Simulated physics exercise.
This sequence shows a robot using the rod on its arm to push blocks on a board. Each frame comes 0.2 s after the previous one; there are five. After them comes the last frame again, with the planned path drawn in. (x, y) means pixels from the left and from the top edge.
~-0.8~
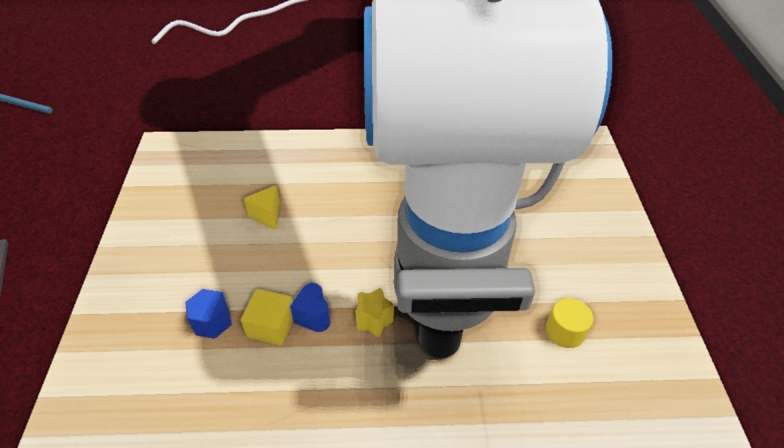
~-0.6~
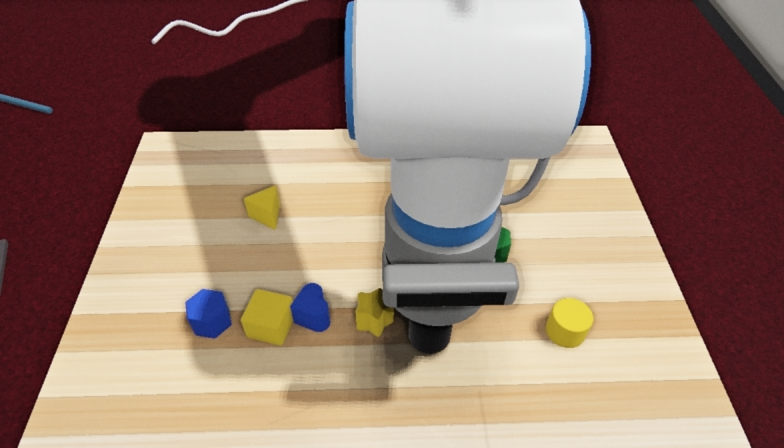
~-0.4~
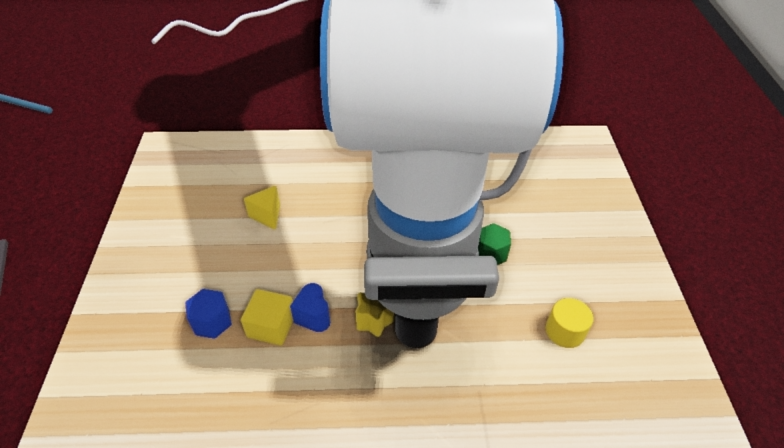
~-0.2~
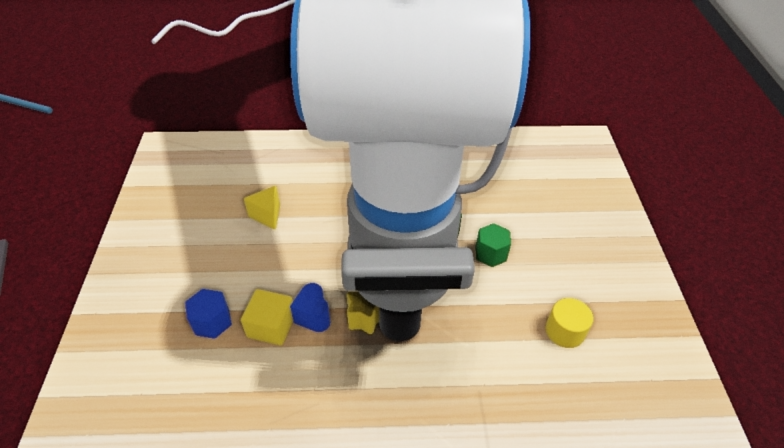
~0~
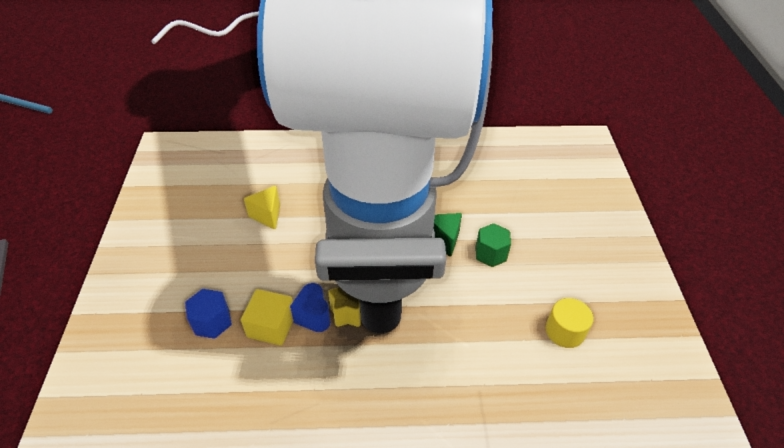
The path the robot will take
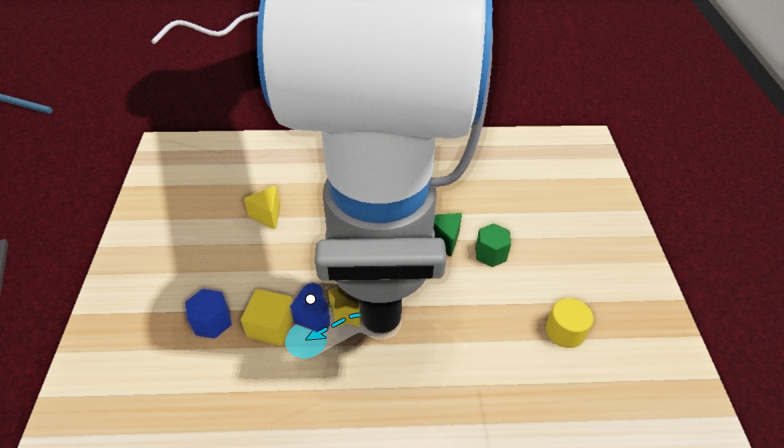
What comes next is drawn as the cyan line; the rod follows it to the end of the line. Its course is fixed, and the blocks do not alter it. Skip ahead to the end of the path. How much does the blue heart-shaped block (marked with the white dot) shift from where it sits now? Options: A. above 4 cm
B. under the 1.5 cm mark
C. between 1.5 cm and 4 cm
Letter A.
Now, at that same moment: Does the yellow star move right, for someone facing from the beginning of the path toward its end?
I'd say yes.
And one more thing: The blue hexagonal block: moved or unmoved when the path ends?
Shifted.
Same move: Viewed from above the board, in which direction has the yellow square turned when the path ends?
Counterclockwise from above.
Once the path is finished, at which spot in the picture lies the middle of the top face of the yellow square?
I predict (238, 305).
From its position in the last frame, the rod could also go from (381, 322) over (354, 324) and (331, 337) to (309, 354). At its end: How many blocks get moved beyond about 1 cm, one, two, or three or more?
Total moved: Three or more.
The line goes from (381, 322) by way of (356, 315) and (331, 326) to (306, 339); the dot is on the blue heart-shaped block.
On the path given first. Halfway along, rod (341, 315); blue hexagonal block (197, 306); yellow square (241, 306), turned 45° anticlockwise; blue heart-shaped block (279, 290), turned 15° clockwise; yellow star (310, 289).
At the end, rod (305, 334); blue hexagonal block (193, 308); yellow square (238, 305), turned 50° anticlockwise; blue heart-shaped block (265, 281), turned 30° clockwise; yellow star (295, 293), turned 50° clockwise.
